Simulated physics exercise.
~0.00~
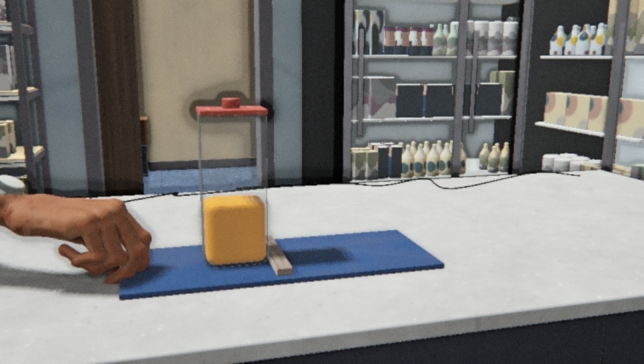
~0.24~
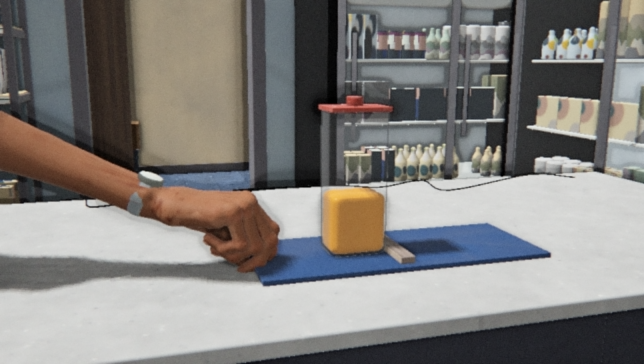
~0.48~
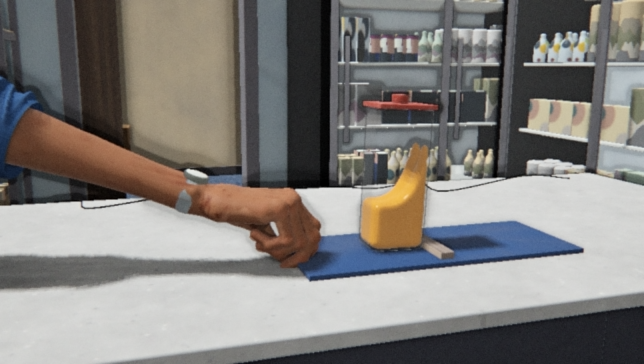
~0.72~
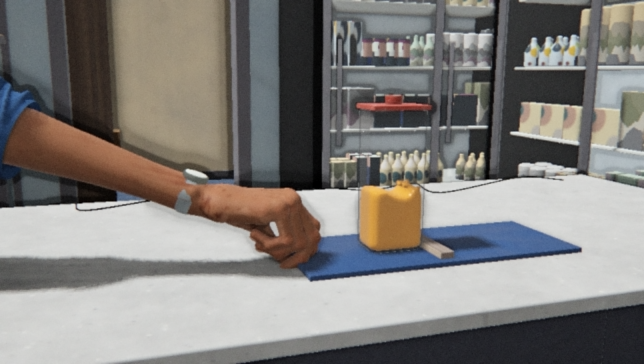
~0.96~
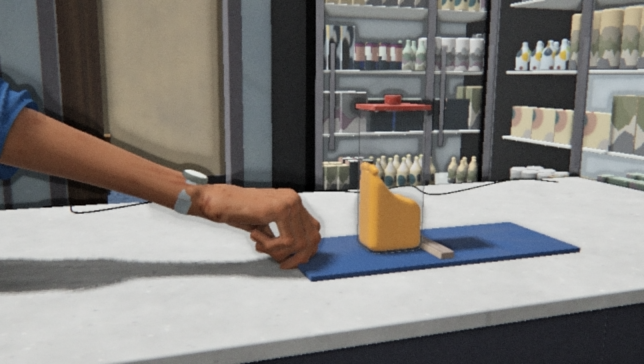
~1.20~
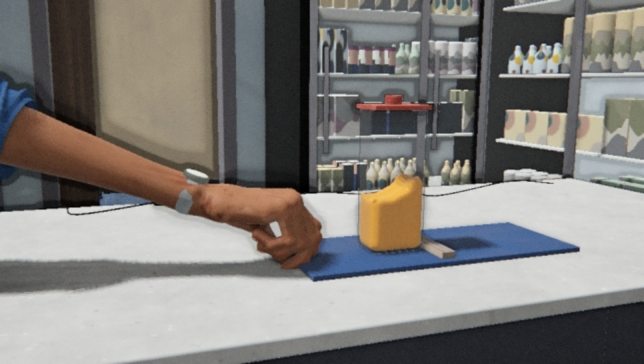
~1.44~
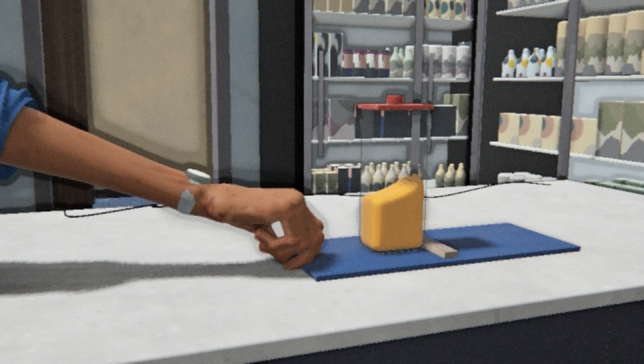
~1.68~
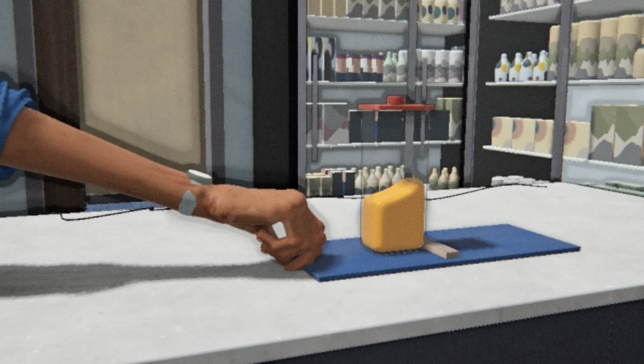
A hand pushed a blue board to the right along a pale counter, carrying a clear container of orange juice with a red cap, then stopped; the juice surged up the sides and sloshed back and forth, but the container stayed upright.
